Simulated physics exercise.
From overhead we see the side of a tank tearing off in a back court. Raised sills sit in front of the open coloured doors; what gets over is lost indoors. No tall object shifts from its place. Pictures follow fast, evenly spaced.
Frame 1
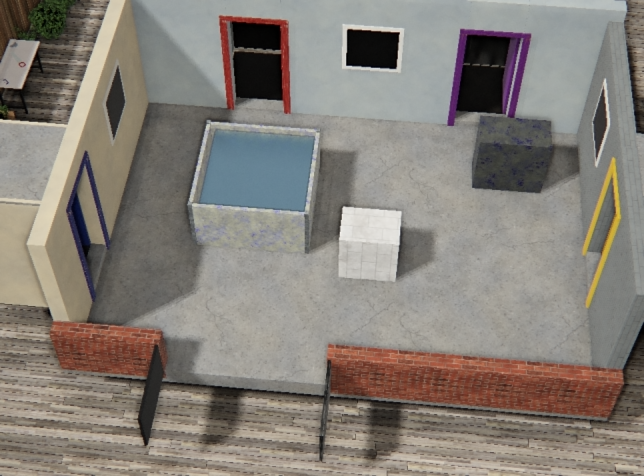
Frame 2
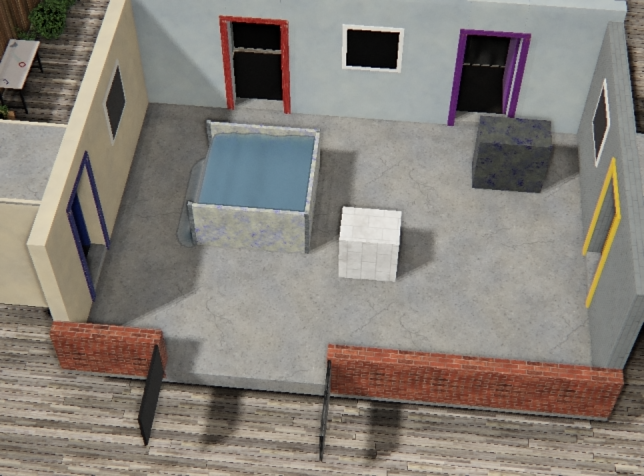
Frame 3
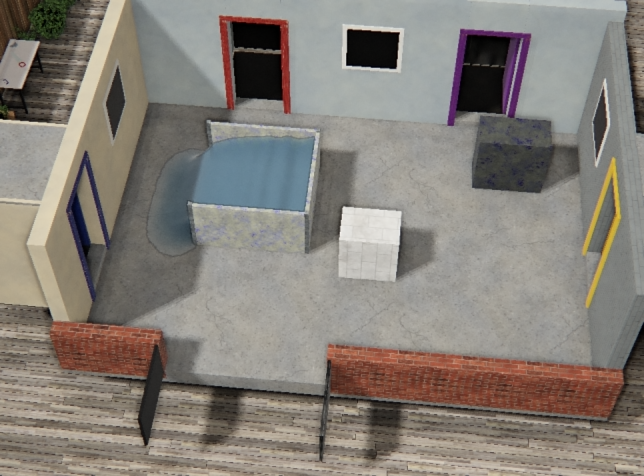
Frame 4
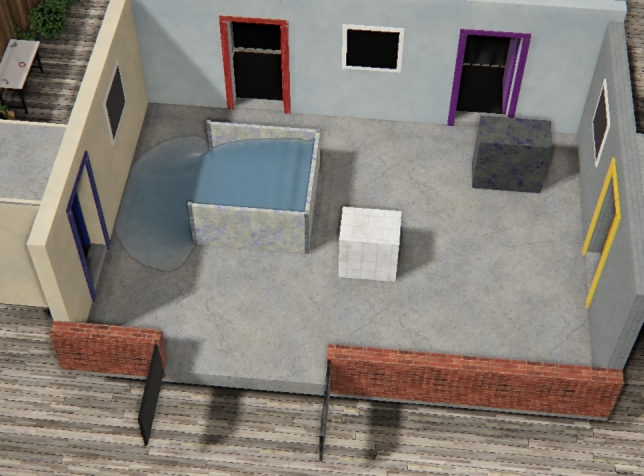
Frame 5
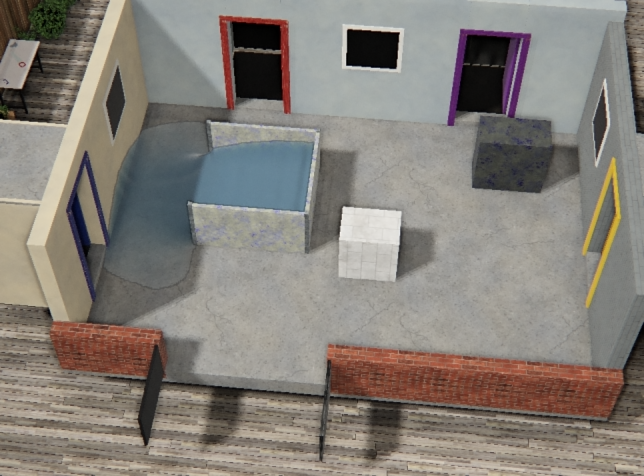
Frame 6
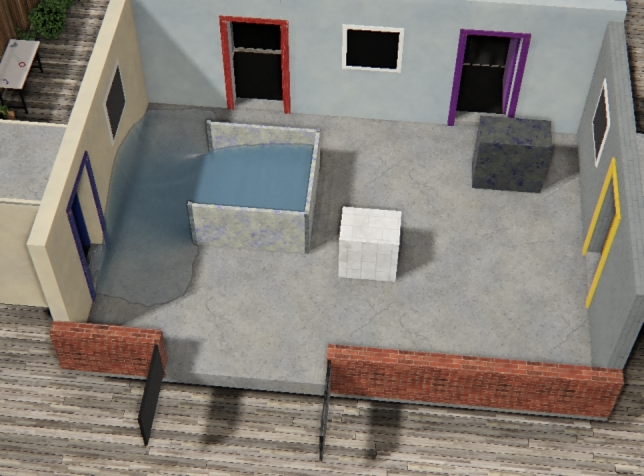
Water pouring from the open left side of a tank in a walled court, spreading across grey paving to the left wall.
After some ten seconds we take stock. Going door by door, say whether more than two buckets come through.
Through the red door, more than two; through the blue door, more than two; through the yellow door, two or fewer; through the purple door, two or fewer.
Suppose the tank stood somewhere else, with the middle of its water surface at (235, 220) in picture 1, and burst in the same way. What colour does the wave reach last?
Observation: The yellow one.
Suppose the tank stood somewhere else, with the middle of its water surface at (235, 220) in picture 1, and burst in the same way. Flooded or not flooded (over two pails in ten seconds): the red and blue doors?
Then: Red is over; blue floods.
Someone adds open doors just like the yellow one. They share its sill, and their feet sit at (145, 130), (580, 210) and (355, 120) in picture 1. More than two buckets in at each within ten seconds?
In order: Exceeds it, falls short, falls short.
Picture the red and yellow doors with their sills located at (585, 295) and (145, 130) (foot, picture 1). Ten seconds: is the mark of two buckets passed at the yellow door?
My take is that the yellow door gets beyond it.
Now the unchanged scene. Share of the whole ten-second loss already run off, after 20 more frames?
About 40 per cent.
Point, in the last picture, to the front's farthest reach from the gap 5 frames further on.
Somewhere around (80, 349).
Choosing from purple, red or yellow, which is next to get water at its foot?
I say the red-painted one.
A moment on, water covers 15 % of the floor; the red door not reached, the blue door under two buckets in, the yellow door not reached, the purple door not reached.
Next, water covers 35 % of the floor; the red door under two buckets in, the blue door over two buckets in, the yellow door not reached, the purple door not reached.
Then, water covers 65 % of the floor; the red door over two buckets in, the blue door over two buckets in, the yellow door not reached, the purple door wet at the sill, nothing in.
Later, water covers 95 % of the floor; the red door over two buckets in, the blue door over two buckets in, the yellow door wet at the sill, nothing in, the purple door wet at the sill, nothing in.
In the end, water covers 100 % of the floor; the red door over two buckets in, the blue door over two buckets in, the yellow door under two buckets in, the purple door wet at the sill, nothing in.
